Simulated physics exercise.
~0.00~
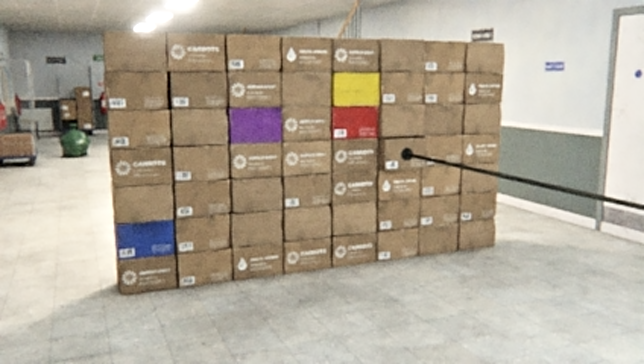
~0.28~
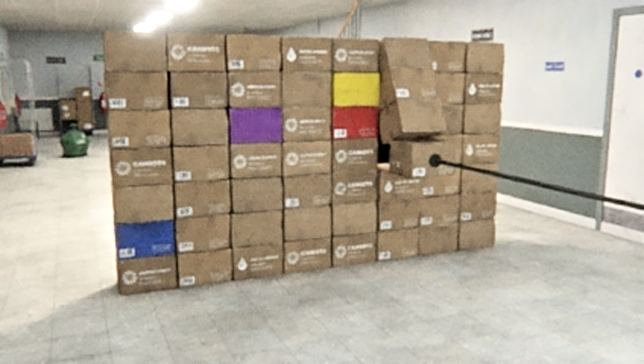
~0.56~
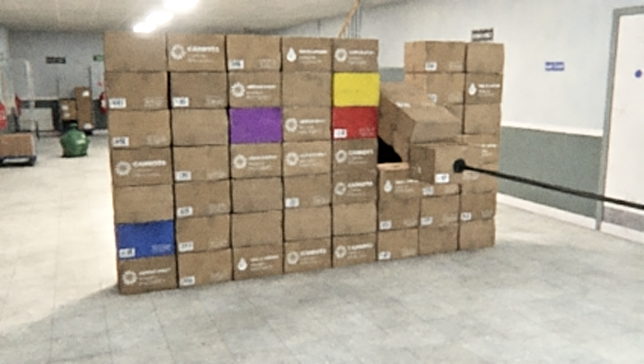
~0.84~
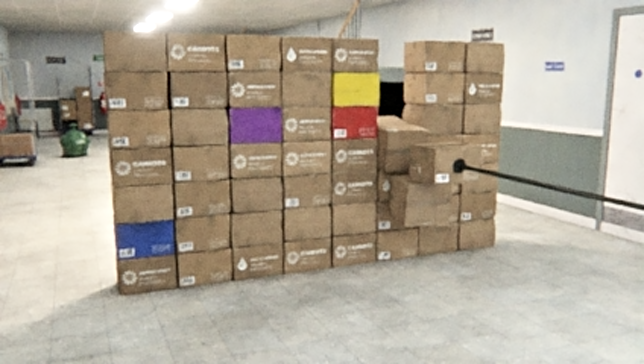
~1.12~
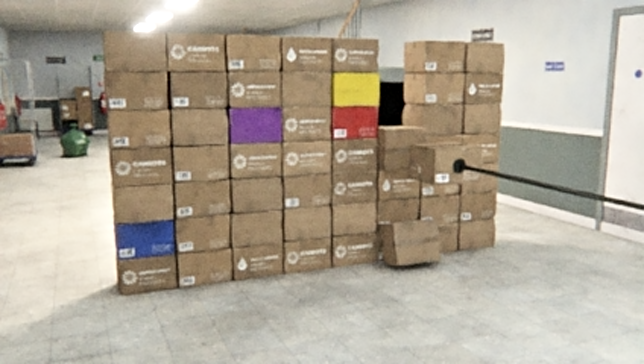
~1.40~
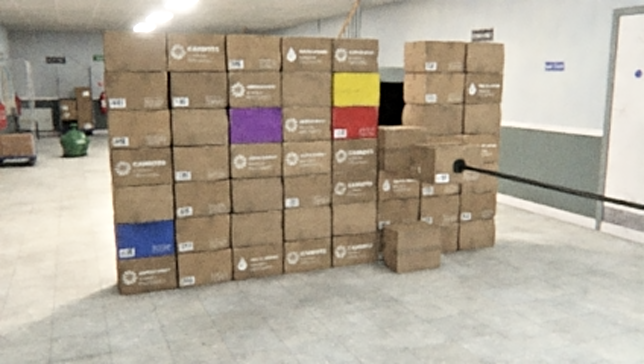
In a warehouse room, a dark rod drawing a carton from a stacked wall, boxes above tumbling, one landing on the floor.
